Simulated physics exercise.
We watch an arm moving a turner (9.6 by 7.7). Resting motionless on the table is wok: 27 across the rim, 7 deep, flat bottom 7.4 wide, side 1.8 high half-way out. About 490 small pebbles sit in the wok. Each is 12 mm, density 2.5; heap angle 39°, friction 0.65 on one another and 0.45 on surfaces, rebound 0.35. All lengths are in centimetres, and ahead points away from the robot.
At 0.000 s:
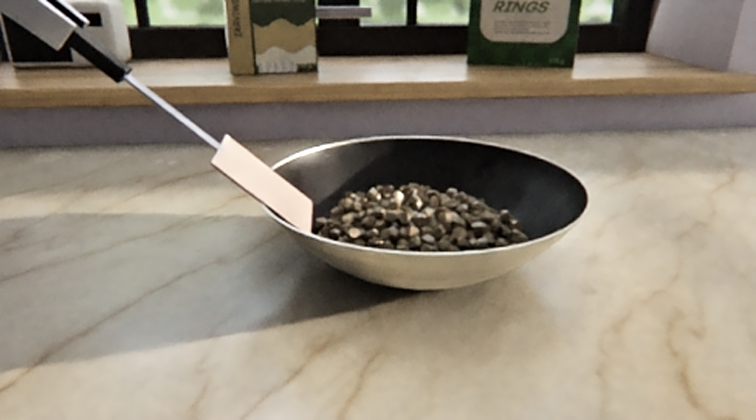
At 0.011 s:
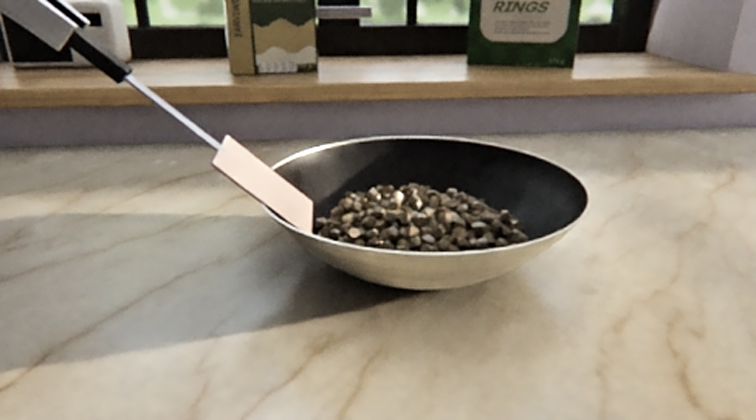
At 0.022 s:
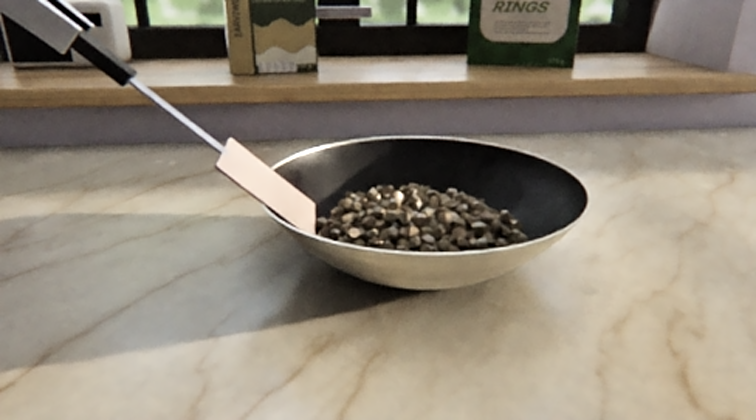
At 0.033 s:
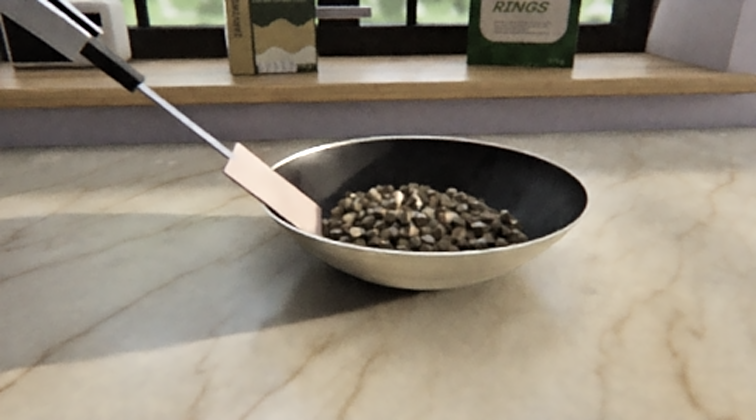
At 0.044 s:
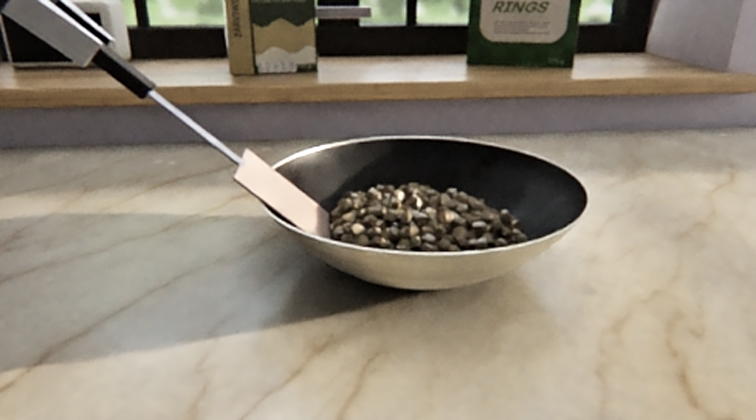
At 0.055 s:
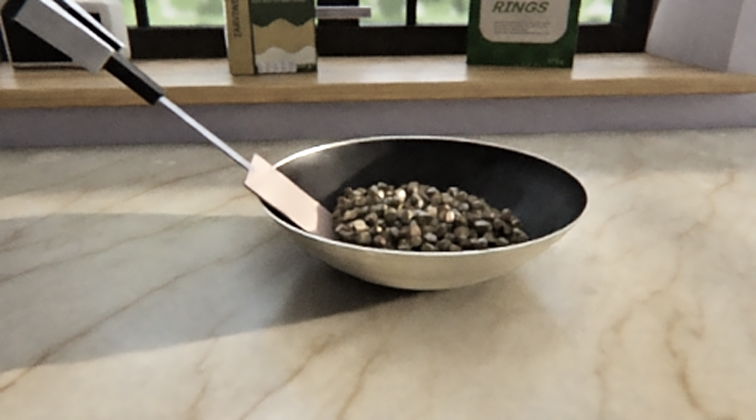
The clip opens on a wok of small dark pebbles resting on a marble-patterned surface, with a robot arm holding a pale turner against its left inner side. The turner slides slightly right and down into the wok, nudging the left edge of the heap inward while the wok stays still.
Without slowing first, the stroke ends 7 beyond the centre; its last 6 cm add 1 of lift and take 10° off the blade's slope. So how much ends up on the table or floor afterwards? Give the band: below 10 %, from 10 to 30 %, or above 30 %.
From 10 to 30 %.
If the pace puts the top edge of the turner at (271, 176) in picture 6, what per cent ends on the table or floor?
Near 35 in a hundred.
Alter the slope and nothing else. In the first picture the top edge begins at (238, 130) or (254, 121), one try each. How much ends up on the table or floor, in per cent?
About 20 and 20 per cent.
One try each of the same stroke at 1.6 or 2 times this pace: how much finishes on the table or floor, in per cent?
First try around 30 %, second try around 40 %.
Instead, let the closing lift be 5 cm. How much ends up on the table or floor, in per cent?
About 15 %.
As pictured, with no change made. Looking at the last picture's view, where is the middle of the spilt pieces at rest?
About (612, 232).
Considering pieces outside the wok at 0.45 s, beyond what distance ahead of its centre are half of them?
Some 18 centimetres ahead.
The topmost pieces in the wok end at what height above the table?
About 8.5 centimetres.
After 0.13 s, sloping 43°, highest piece 6 above the table; 487 in the wok.
After 0.21 s, sloping 39°, highest piece 9 above the table; 487 in the wok.
After 0.45 s, sloping 33°, highest piece 8 above the table; 407 in the wok, 72 on the table or floor, 8 on the blade or in flight.
After 1.50 s, sloping 33°, highest piece 8 above the table; 407 in the wok, 80 on the table or floor.
At rest, 407 in the wok, 80 on the table or floor. That is 16 % on the table or floor.
